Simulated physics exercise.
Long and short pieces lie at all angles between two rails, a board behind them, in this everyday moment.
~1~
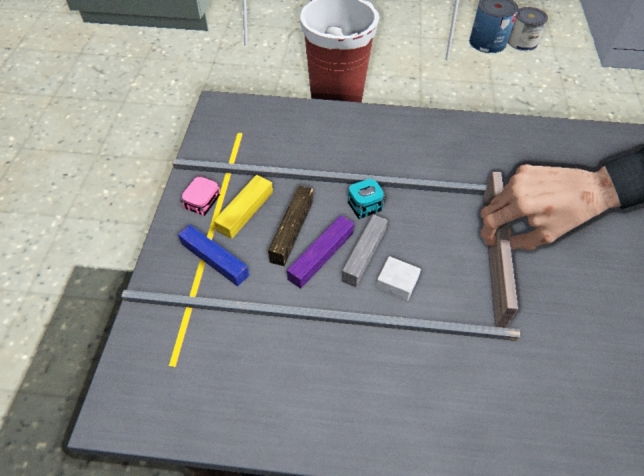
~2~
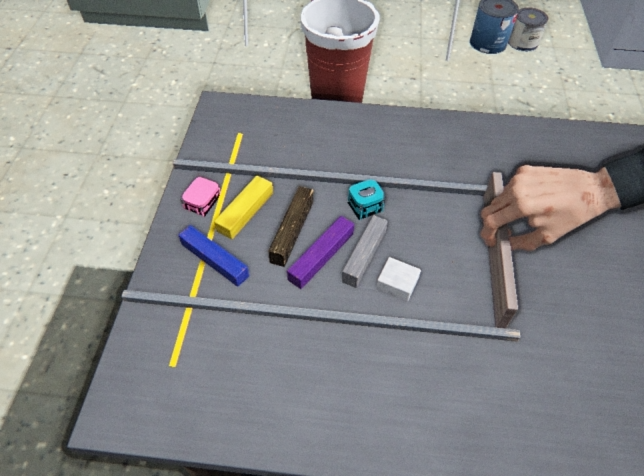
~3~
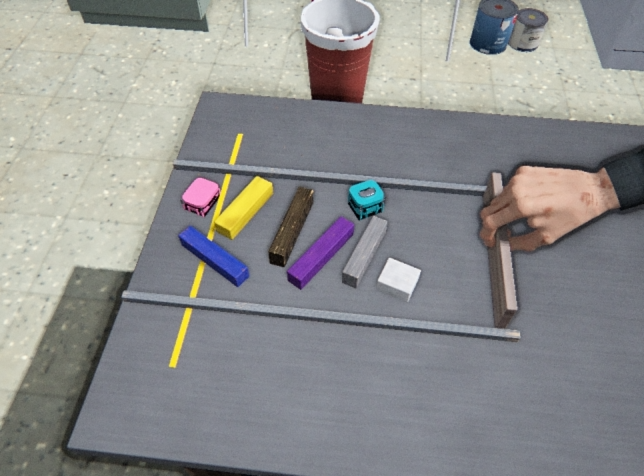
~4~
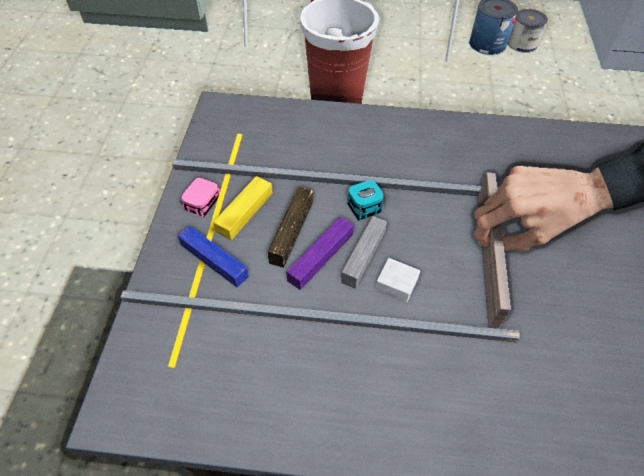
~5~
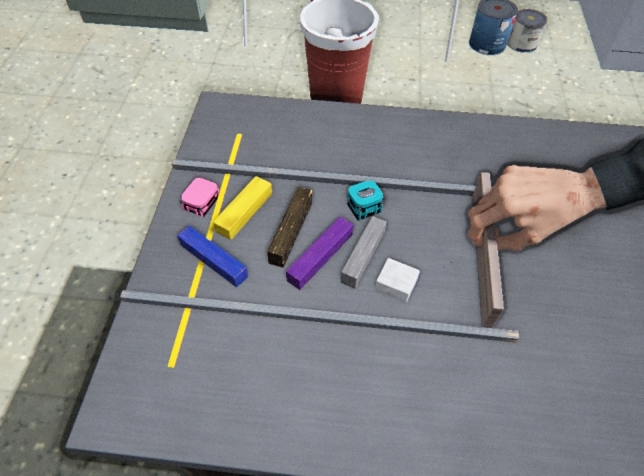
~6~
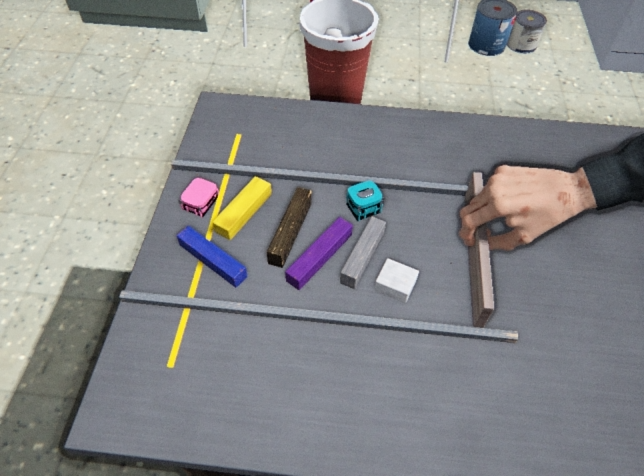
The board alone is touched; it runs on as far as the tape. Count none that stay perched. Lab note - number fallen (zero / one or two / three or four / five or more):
The number gone is small: One or two.
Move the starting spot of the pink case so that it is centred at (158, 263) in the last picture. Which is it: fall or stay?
The pink case is lost.
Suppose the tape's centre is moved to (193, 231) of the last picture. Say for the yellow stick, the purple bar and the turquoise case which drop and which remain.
What happens: The yellow stick goes down, the purple bar does not come off, the turquoise case does not come off.
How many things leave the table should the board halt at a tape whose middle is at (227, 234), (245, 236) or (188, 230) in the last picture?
In that order 1, 0 and 4.
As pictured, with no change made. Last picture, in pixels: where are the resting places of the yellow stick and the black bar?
Approximately (158, 191) for one, approximately (161, 206) for the other.
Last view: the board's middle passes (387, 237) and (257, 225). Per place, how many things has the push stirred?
Tally at point one: 2; at point two: 8.
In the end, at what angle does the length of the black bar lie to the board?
It sits some 25° out of line.
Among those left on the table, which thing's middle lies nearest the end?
The yellow stick ends nearest.
Soon after, none off yet; pink case at rest near (200, 198); blue bar at rest near (212, 256); yellow stick at rest near (243, 208).
After that, none off yet; pink case displaced about its own width near (173, 190); blue bar displaced a little near (169, 259); yellow stick displaced about its own width near (191, 197).
In the end, the number that fall off is one or two; gone, pink case.
